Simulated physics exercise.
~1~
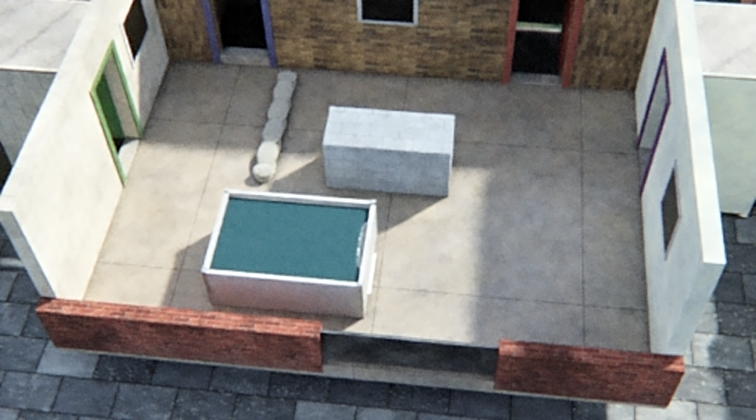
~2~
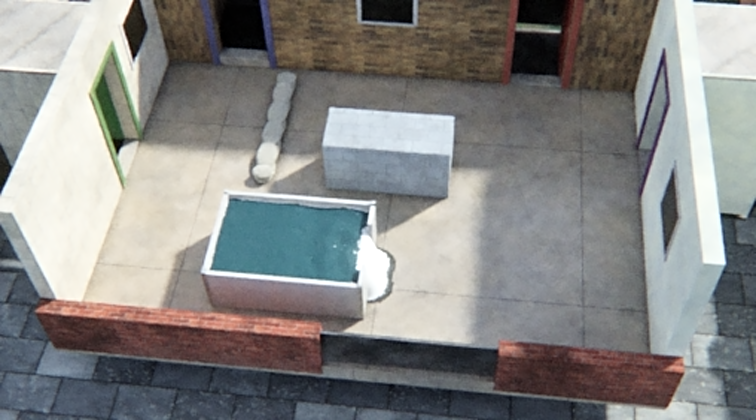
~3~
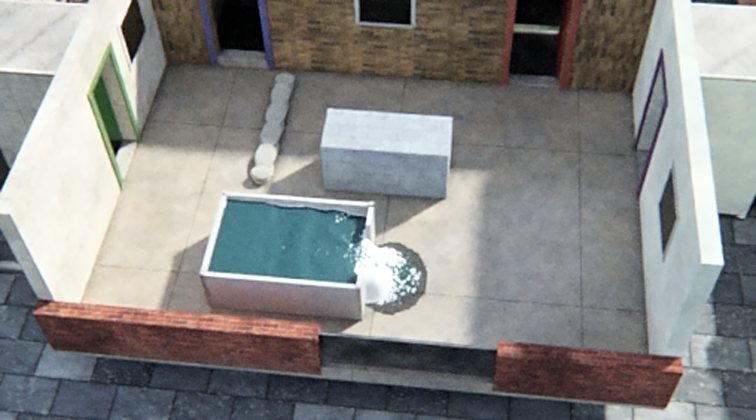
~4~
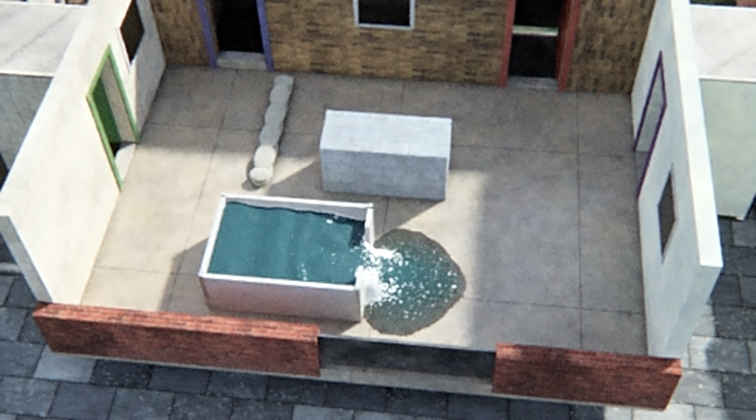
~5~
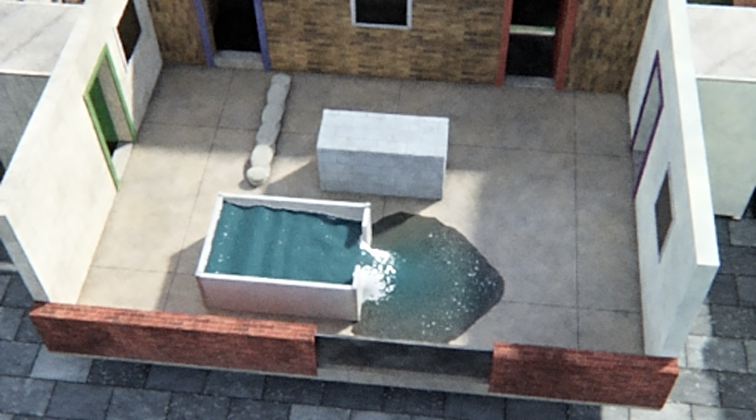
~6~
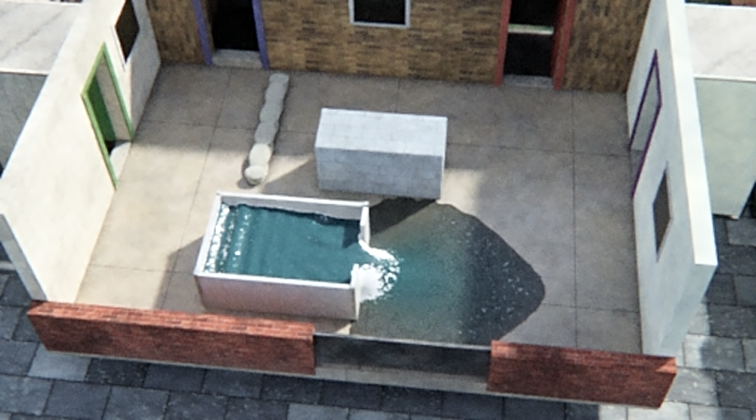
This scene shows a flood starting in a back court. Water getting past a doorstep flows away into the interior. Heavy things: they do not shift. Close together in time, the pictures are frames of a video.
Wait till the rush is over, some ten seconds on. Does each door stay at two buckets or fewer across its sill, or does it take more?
Taking them in turn: The purple door takes more, the green door stays at two or fewer, the red door takes more, the blue door stays at two or fewer.
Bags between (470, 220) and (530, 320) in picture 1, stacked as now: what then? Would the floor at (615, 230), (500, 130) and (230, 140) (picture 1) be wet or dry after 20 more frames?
Going in the order you gave, that's waterlogged, then waterlogged, then left unsoaked.
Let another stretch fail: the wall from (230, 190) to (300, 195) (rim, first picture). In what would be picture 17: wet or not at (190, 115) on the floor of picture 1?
Verdict: Covered.
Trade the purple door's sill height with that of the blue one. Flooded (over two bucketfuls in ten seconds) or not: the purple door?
Purple door stays within the limit.
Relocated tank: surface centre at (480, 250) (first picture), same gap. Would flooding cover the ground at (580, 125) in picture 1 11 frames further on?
Soaked there.
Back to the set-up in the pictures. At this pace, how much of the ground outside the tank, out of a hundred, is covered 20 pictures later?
Roughly 40 per cent.
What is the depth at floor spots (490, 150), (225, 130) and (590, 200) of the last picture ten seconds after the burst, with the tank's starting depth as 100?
The depths come to near 8, 0 and 8 per cent respectively.
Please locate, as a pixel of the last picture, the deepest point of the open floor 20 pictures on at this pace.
Somewhere around pixel (569, 352).
A moment on, water covers 30 % of the floor; the purple door not reached, the green door not reached, the red door not reached, the blue door not reached.
Next, water covers 35 % of the floor; the purple door wet at the sill, nothing in, the green door not reached, the red door not reached, the blue door not reached.
Then, water covers 40 % of the floor; the purple door over two buckets in, the green door not reached, the red door not reached, the blue door not reached.
Later, water covers 50 % of the floor; the purple door over two buckets in, the green door not reached, the red door over two buckets in, the blue door not reached.
In the end, water covers 70 % of the floor; the purple door far over two buckets in, the green door not reached, the red door far over two buckets in, the blue door wet at the sill, nothing in.
